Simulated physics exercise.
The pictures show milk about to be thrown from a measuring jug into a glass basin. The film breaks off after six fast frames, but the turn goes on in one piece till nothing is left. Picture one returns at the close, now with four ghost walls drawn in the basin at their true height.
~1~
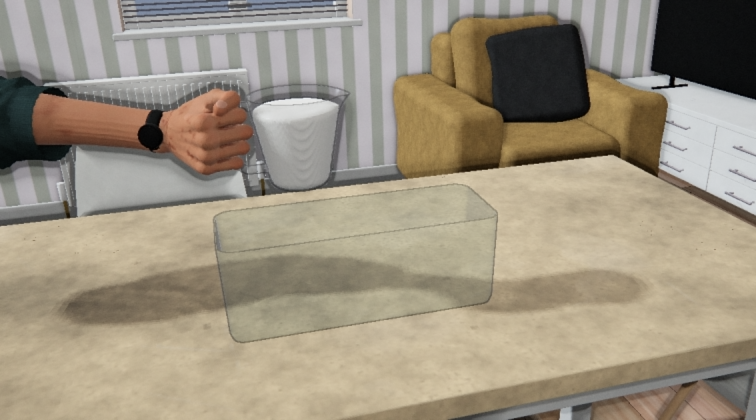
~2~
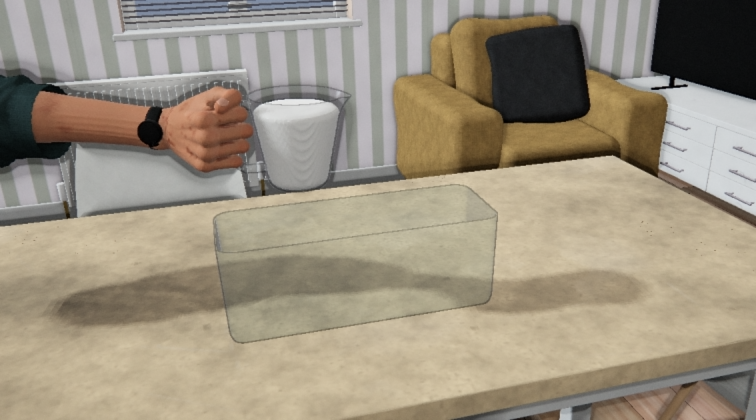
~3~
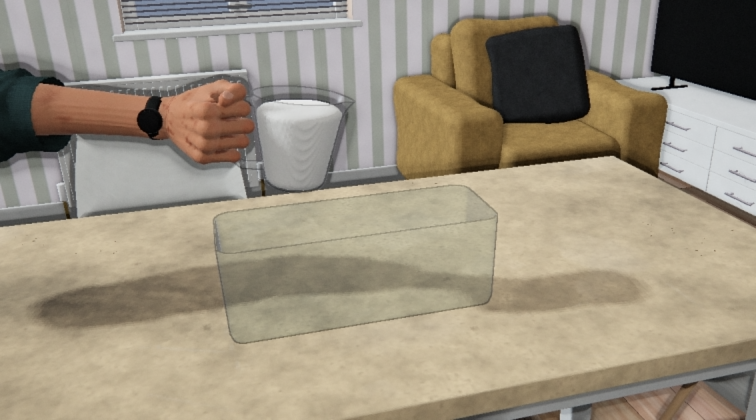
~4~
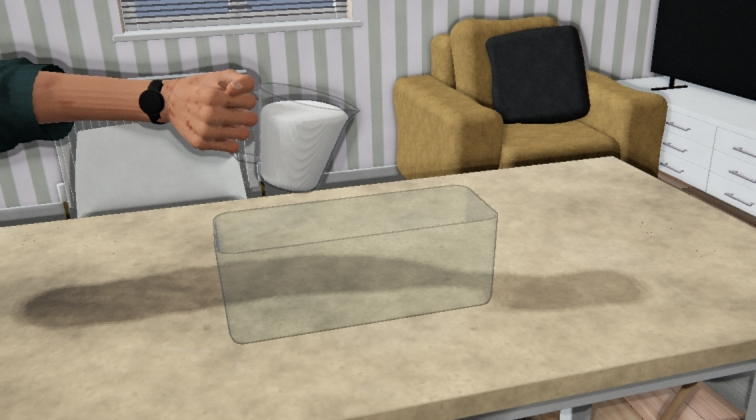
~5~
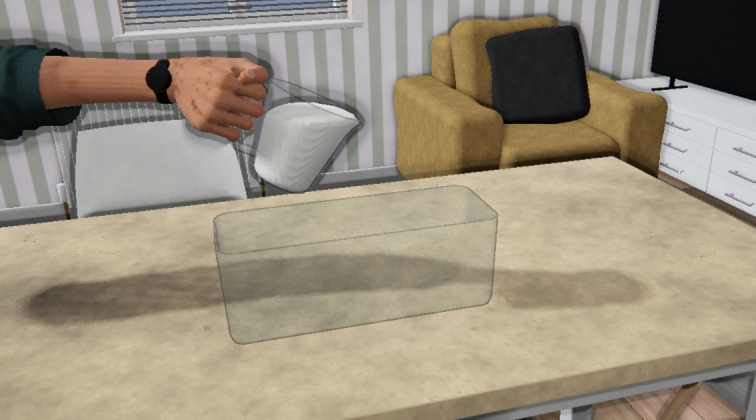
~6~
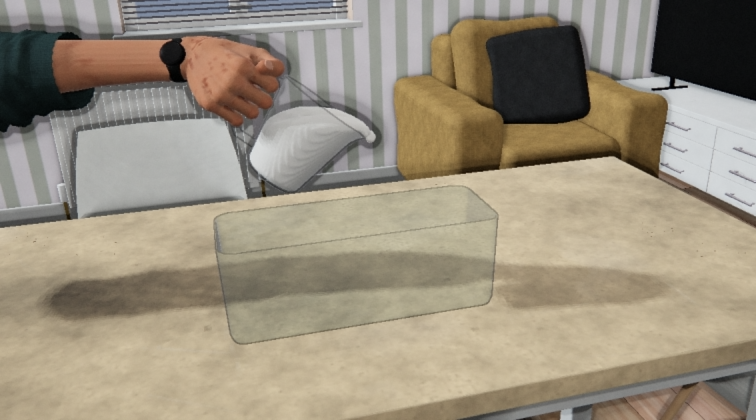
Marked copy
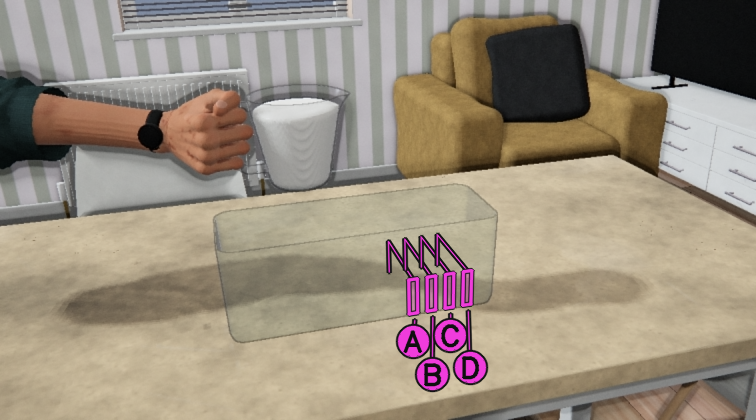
The footage shows a hand with a dark wristband holding a clear jug of white milk behind a glass basin on a table, then gradually tilting it rightward until the milk slopes and just passes the lip.
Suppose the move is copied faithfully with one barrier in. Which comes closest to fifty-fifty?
The best slot is A.
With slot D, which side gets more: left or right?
The left one.
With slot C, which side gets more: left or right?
The left one.
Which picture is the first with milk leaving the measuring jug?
Picture 6.
On the marked copy, A at (414, 320); B at (432, 317); C at (450, 314); D at (468, 311).
Choosing A, about 50 % ends left of the wall and 50 % right of it.
Choosing B, about 88 % ends left of the wall and 11 % right of it.
Choosing C, about 94 % ends left of the wall and 4 % right of it.
Choosing D, about 93 % ends left of the wall and 6 % right of it.
